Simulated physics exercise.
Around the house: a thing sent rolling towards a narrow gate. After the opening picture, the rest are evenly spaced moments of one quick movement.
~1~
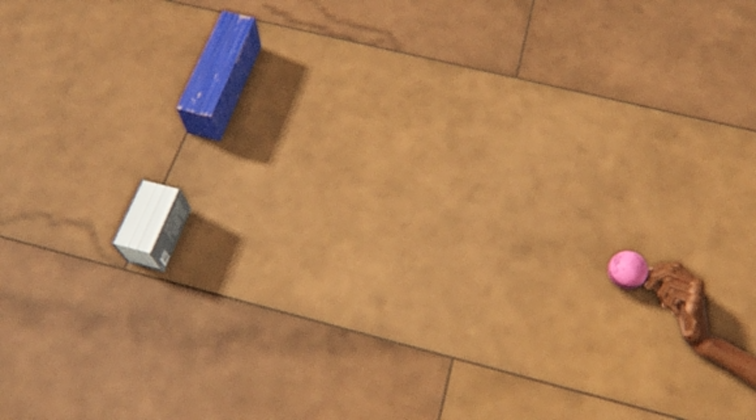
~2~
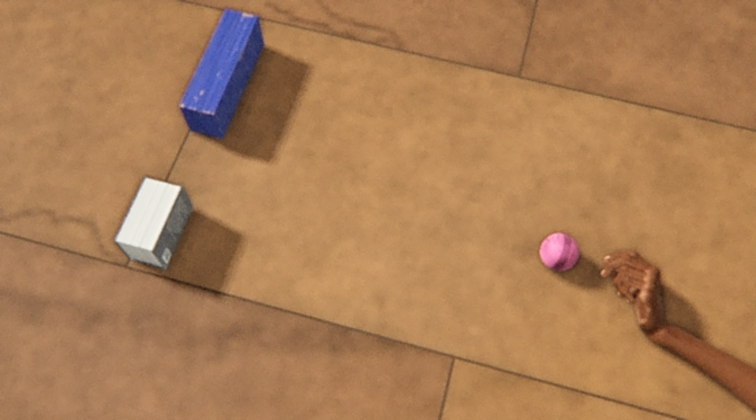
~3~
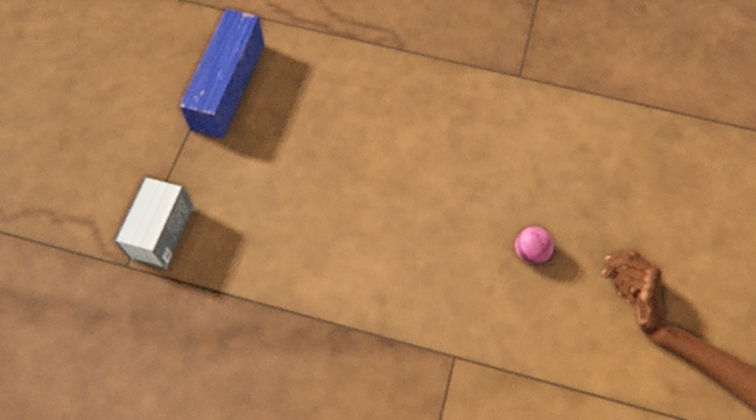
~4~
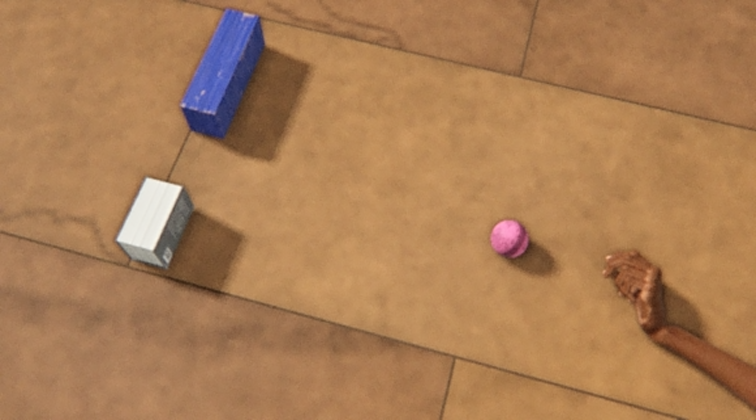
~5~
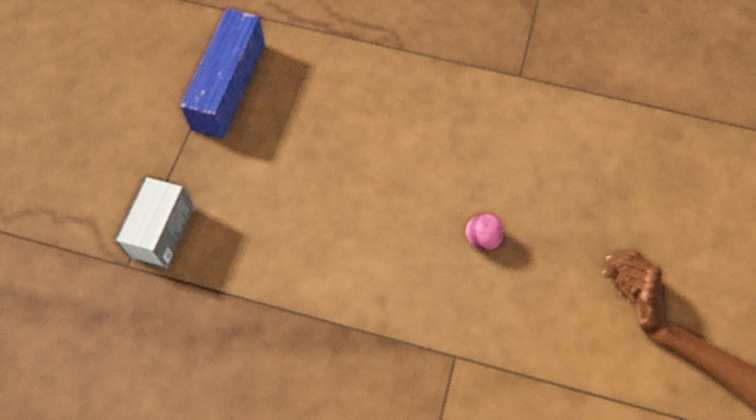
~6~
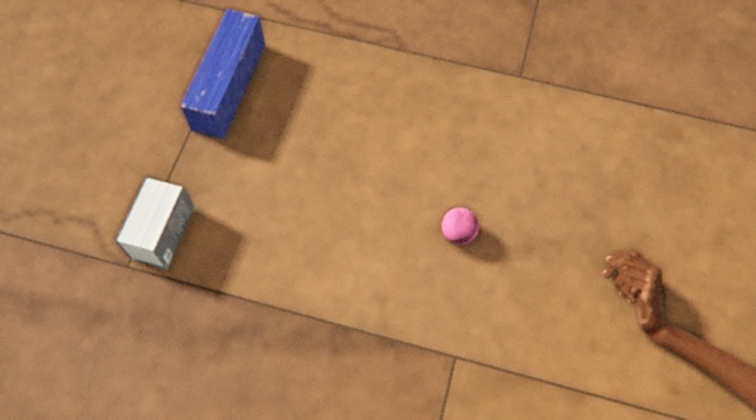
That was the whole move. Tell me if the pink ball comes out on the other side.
Here the pink ball gets between the blocks.
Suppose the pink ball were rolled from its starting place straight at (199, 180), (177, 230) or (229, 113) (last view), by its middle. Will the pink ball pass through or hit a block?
Try by try, it makes the gap; bounces off; bounces off.
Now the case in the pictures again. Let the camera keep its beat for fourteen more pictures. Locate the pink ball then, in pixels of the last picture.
Near (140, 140).
Then, 0.40 s past the last view, pink ball heading on near (229, 167).
Then, 0.88 s past the last view, pink ball heading on.
Finally, the pink ball rolls through.
